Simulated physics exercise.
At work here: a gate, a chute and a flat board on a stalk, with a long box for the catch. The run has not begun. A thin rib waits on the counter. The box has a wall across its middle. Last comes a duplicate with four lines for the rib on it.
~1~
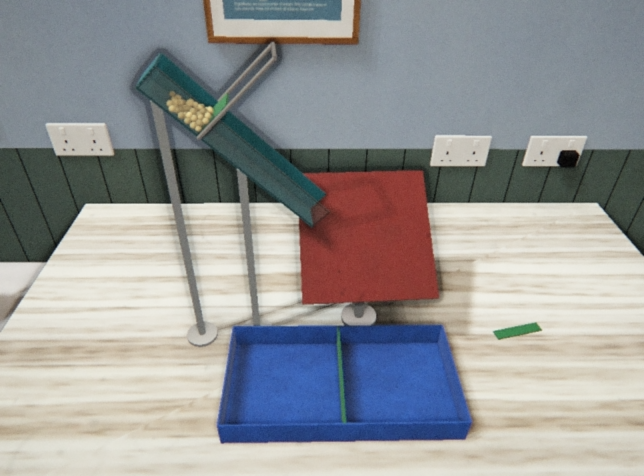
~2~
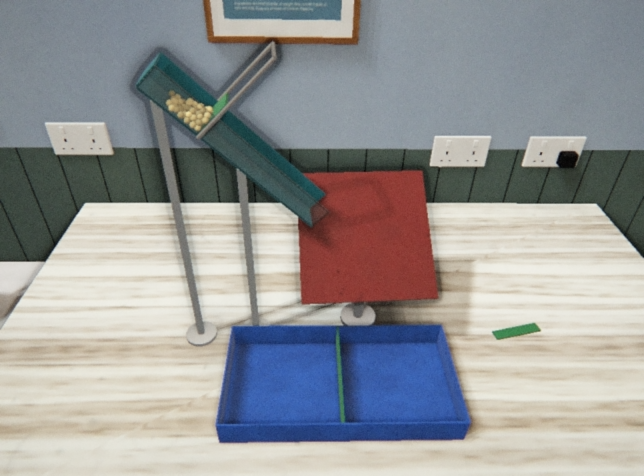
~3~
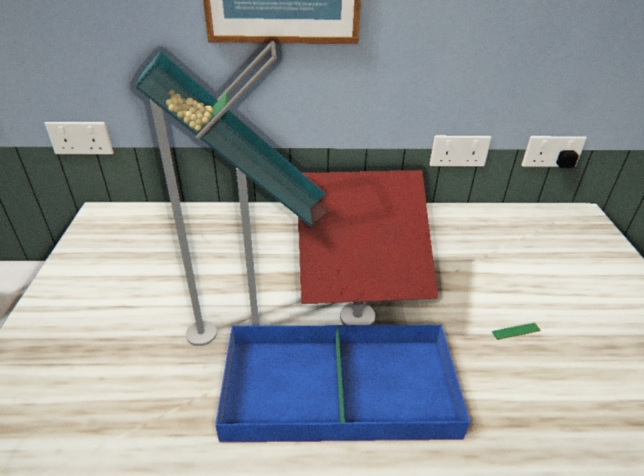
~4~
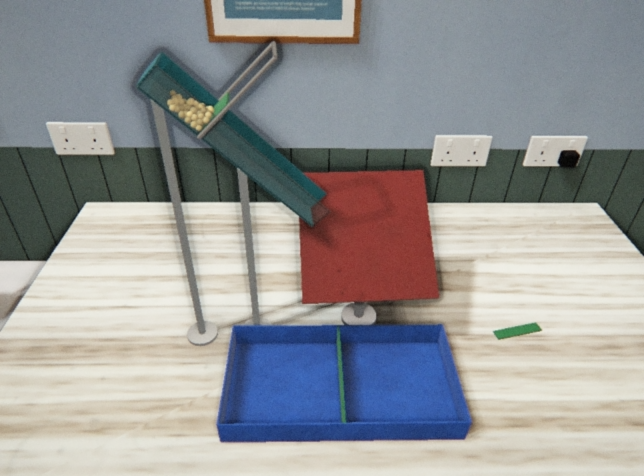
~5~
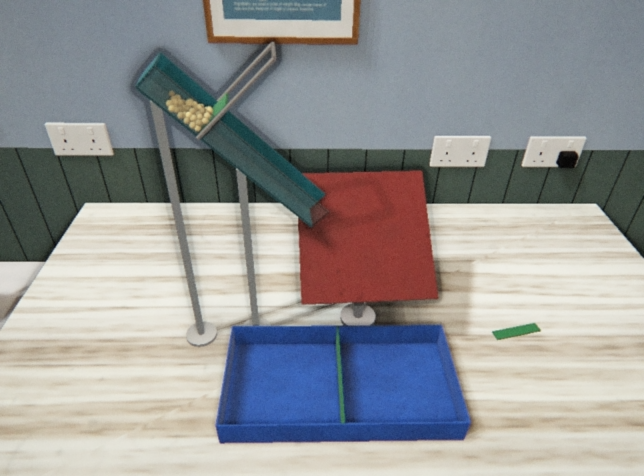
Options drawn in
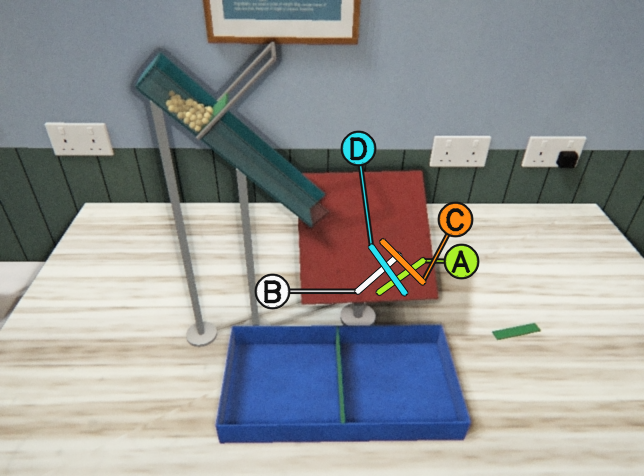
A long blue box, split across its middle by a thin green wall, sits on a pale streaked wooden table, seen from the front and slightly above. Behind it, a teal chute on grey legs slopes down from the upper left, holding pale beans behind a gate, toward a tilted red board at centre, with a green strip lying right. Nothing visibly moves, and the beans stay behind the closed gate.
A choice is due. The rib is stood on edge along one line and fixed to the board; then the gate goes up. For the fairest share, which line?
B beats the others.
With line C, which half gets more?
More lands on the right.
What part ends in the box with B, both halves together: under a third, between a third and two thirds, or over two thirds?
It is over two thirds.
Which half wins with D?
Right.
On the marked copy, line A from (423, 260) to (379, 292); line B from (398, 255) to (357, 291); line C from (382, 241) to (422, 282); line D from (371, 246) to (404, 292).
With A, of what is caught, only a few in the left half, all but a few in the right.
With B, of what is caught, close to half in the left half, close to half in the right.
With C, of what is caught, a small share in the left half, all but a few in the right.
With D, of what is caught, a small share in the left half, all but a few in the right.
